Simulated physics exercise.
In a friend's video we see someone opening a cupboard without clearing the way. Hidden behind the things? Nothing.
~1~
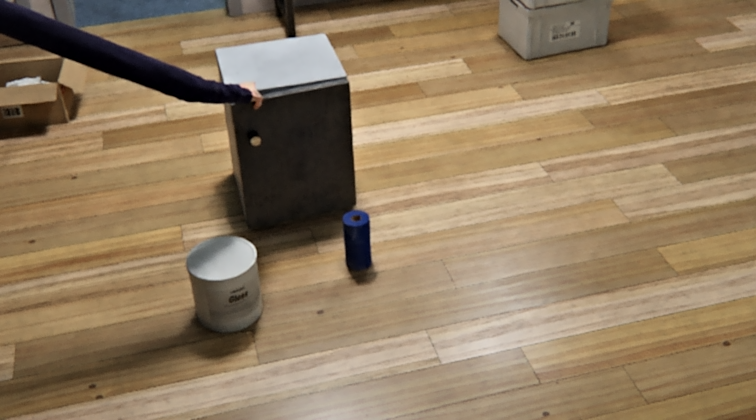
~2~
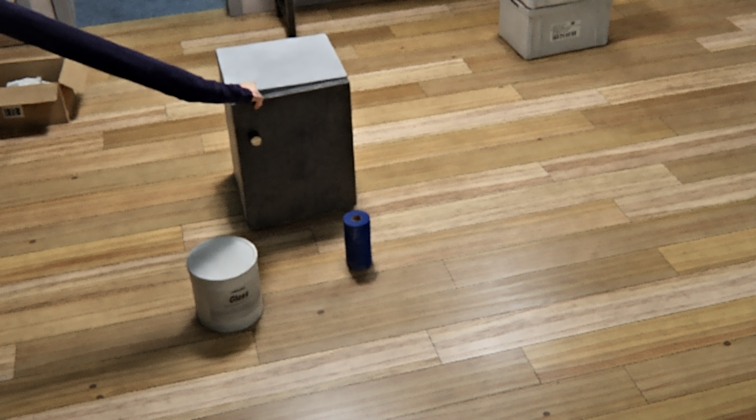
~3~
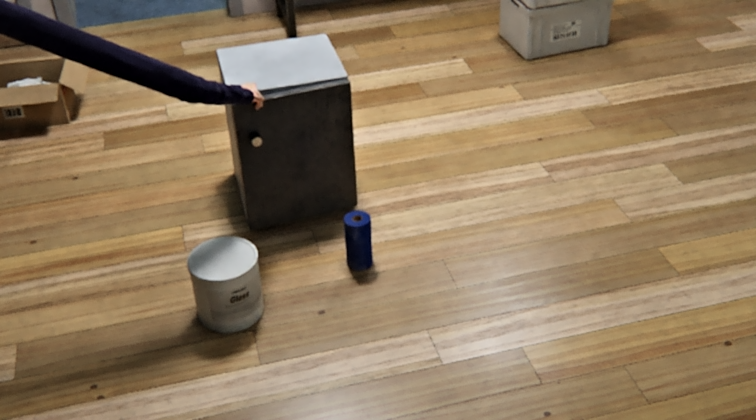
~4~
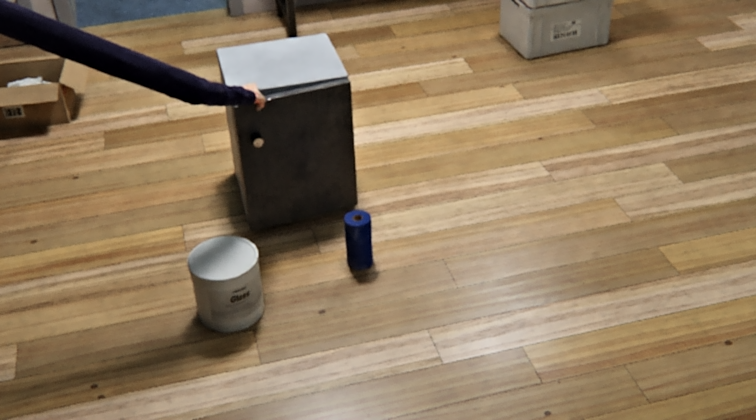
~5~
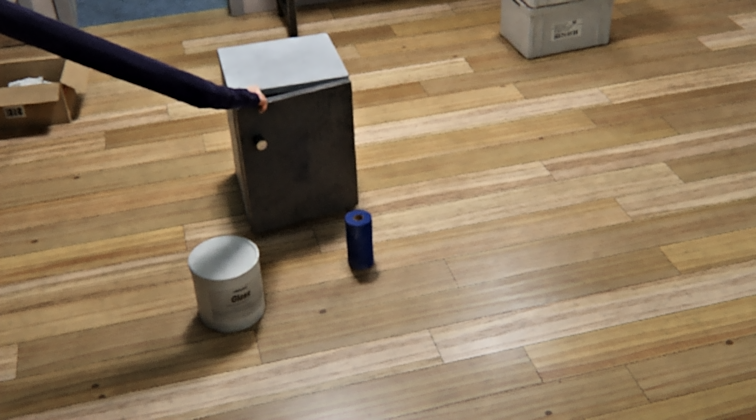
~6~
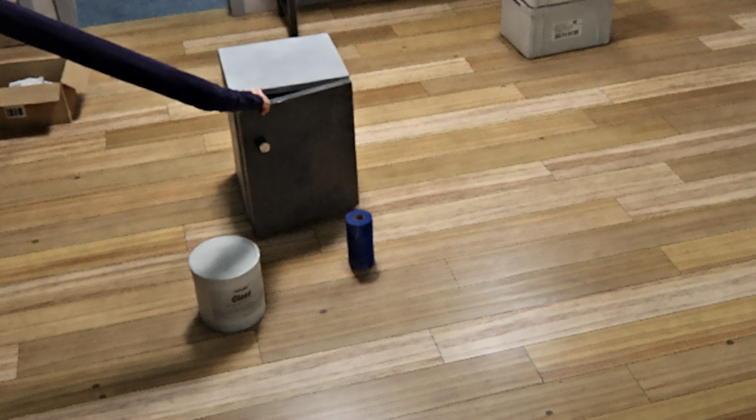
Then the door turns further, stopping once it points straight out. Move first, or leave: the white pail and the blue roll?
White pail: Leave; blue roll: Move first.
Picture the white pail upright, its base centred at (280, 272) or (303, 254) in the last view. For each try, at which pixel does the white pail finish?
It settles near (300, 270) and near (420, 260), respectively.
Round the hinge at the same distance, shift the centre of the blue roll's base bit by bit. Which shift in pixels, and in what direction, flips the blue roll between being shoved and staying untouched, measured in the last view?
Right, by roughly 32 pixels.
Then, 1.66 s past the last view, door 71° open; white pail at rest near (229, 284); blue roll travelled a little near (365, 240).
Then, 2.00 s past the last view, door 84° open; white pail at rest near (229, 284); blue roll travelled about its own width near (384, 239).
Finally, the white pail remains where it is, near (229, 284); the blue roll is pushed along, near (395, 238).
